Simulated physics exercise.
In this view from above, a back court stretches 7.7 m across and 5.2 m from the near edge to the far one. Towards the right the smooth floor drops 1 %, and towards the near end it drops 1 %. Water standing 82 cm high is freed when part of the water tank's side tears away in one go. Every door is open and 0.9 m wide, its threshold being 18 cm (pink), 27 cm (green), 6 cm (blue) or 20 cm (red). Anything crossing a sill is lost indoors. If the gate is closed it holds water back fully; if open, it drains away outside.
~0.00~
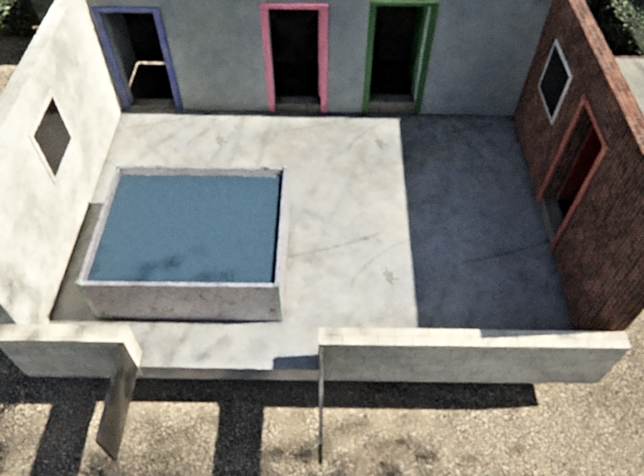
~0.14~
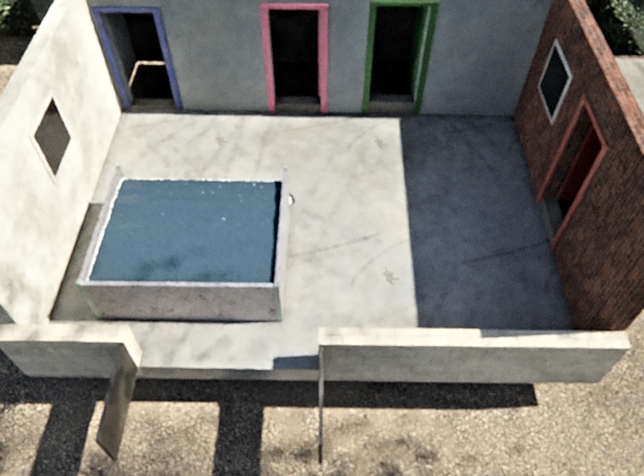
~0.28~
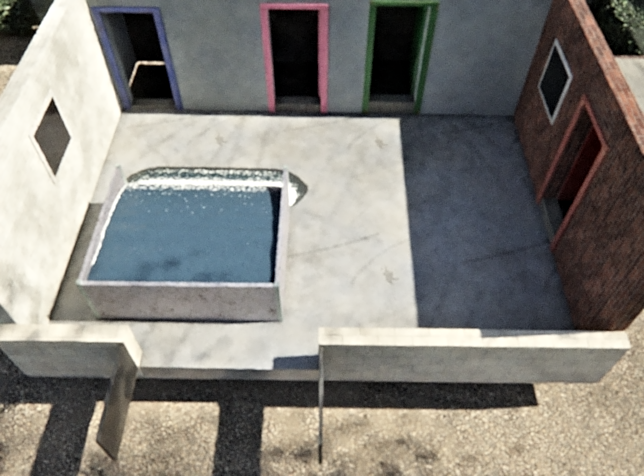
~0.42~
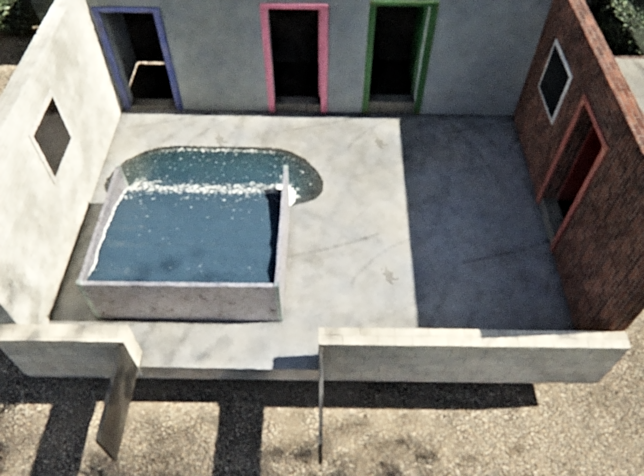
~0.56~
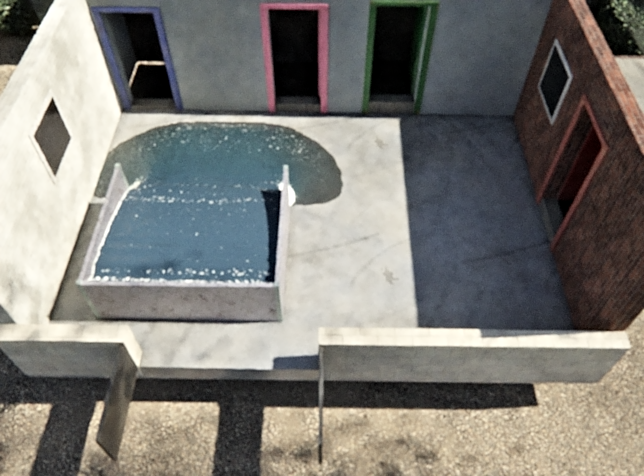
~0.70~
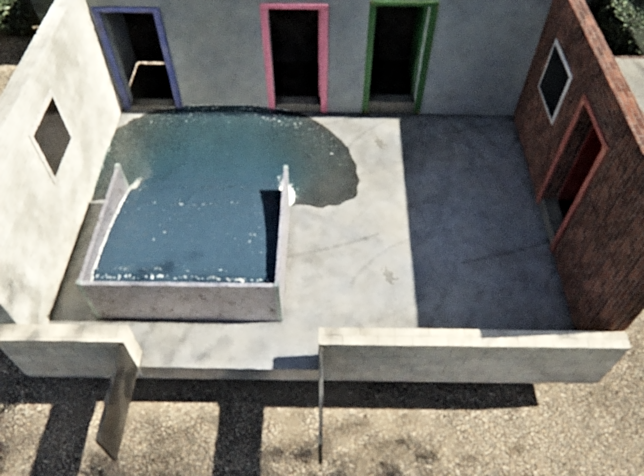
In a walled courtyard with blue, pink and green doorways, the far side of a square water tank gave way, and water poured out, spreading across the pale floor toward the back wall and rightward.
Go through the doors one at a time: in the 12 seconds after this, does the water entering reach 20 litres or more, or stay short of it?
Going through them: The pink door reaches it; the green door stays short; the blue door reaches it; the red door stays short.
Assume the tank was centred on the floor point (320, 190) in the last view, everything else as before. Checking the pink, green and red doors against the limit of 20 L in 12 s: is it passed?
Compared with that limit, pink overshoots, green overshoots and red falls short.
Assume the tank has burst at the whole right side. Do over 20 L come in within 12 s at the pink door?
Note: Pink door, short of the limit.
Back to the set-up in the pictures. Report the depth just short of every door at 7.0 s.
In centimetres, the pink door has 7, the green door 5, the blue door 7 and the red door 14.
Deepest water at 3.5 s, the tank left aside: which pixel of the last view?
In the final picture, near (501, 126).
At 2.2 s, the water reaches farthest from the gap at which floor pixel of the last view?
(499, 120).
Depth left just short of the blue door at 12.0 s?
Close to 3.0 cm of depth.
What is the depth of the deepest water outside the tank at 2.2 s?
It tops out at some 46 cm.
After 1.4 s water covers 35 % of the floor and is deepest (54 cm) near (223, 115); pink door 38 cm at the sill, 46 L in, green door 7 cm at the sill, 0 L in, blue door 35 cm at the sill, 74 L in, red door not reached.
After 2.2 s water covers 40 % of the floor and is deepest (46 cm) near (129, 119); pink door 38 cm at the sill, 141 L in, green door 18 cm at the sill, 0 L in, blue door 39 cm at the sill, 274 L in, red door not reached.
After 3.5 s water covers 60 % of the floor and is deepest (34 cm) near (501, 126); pink door 22 cm at the sill, 209 L in, green door 13 cm at the sill, 0 L in, blue door 25 cm at the sill, 538 L in, red door 14 cm at the sill, 0 L in.
After 7.0 s water covers 90 % of the floor and is deepest (28 cm) near (575, 358); pink door 7 cm at the sill, 215 L in, green door 5 cm at the sill, 0 L in, blue door 7 cm at the sill, 664 L in, red door 14 cm at the sill, 0 L in.
After 12.0 s water covers 95 % of the floor and is deepest (15 cm) near (575, 358); pink door 8 cm at the sill, 215 L in, green door 9 cm at the sill, 0 L in, blue door 3 cm at the sill, 666 L in, red door 11 cm at the sill, 0 L in.
